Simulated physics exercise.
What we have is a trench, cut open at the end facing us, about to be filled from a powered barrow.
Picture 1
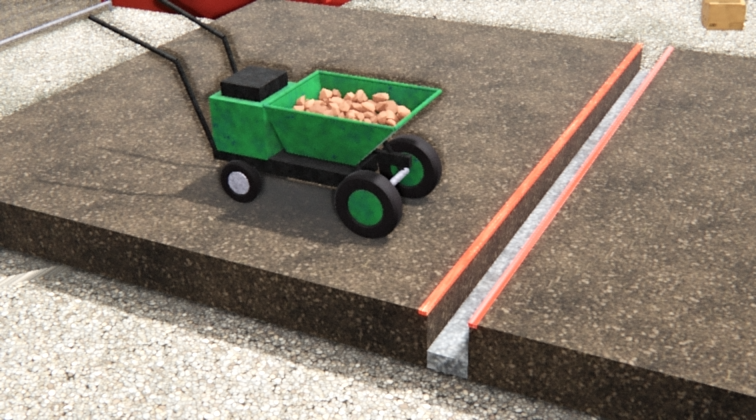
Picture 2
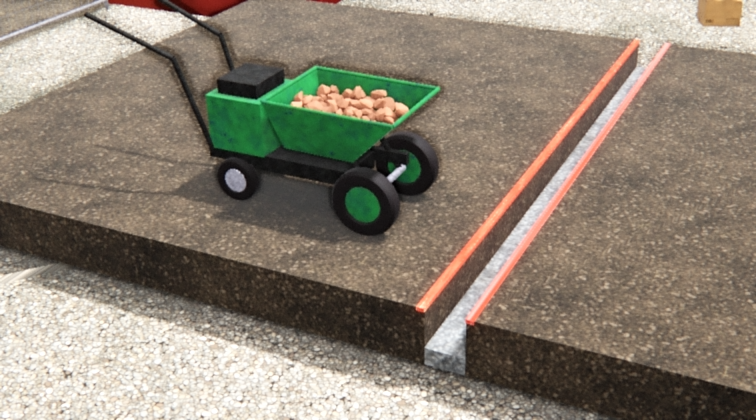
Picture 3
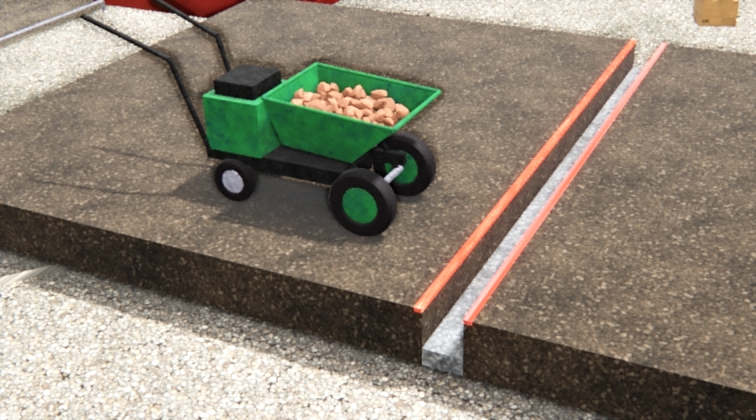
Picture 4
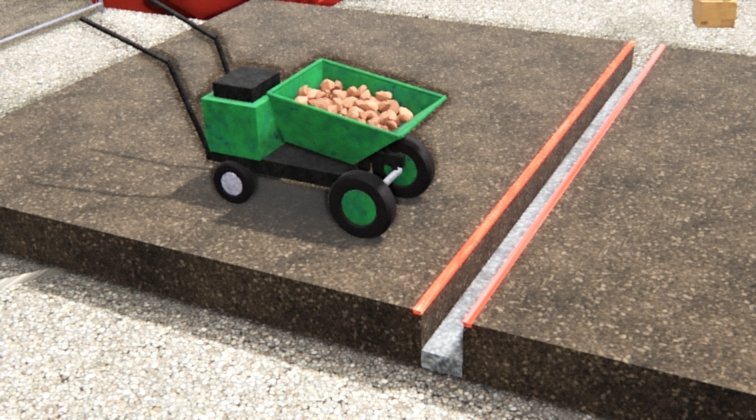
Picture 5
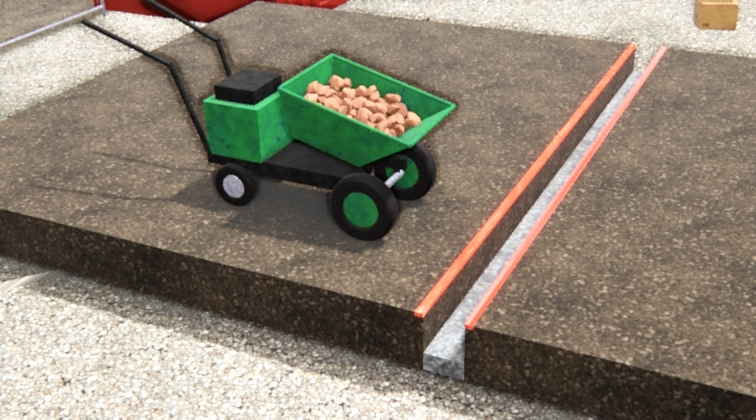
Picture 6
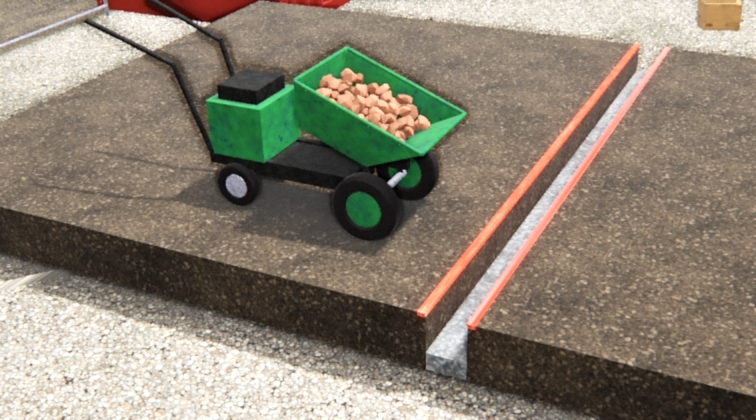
In the video, a green powered barrow loaded with rubble stands on dark ground to the left of a narrow, red-edged trench. Its skip starts level, then gradually tilts forward toward the right while the wheels stay in place.
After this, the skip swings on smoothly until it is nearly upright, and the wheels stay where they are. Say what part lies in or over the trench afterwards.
The trench takes the larger part.
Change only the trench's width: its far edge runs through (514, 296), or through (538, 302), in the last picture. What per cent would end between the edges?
In turn 100 and 100 in a hundred.
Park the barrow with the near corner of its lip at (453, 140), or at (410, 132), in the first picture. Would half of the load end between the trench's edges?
At the first place under half, at the second the larger part.
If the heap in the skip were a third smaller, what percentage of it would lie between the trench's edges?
About 100 per cent.
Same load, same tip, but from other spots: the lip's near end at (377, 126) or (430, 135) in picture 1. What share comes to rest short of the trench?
The first gives 20 %, the second 0 %.
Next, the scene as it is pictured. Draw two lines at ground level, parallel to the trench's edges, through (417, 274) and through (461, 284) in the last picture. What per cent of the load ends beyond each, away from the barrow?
In turn 100 and 70 in a hundred.
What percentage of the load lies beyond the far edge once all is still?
Close to 5 per cent.
Shortly afterwards, skip tipped steeply; the whole lot in the skip.
Next, skip tipped right over; near two thirds in the skip; only a few short of the trench; near a third in or heaped over the trench; only a few falling.
Some moments later, skip tipped right over; only a few in the skip; a little short of the trench; the bulk in or heaped over the trench; only a few beyond it.
In the end, skip tipped right over; only a few in the skip; a little short of the trench; the bulk in or heaped over the trench; a little beyond it.
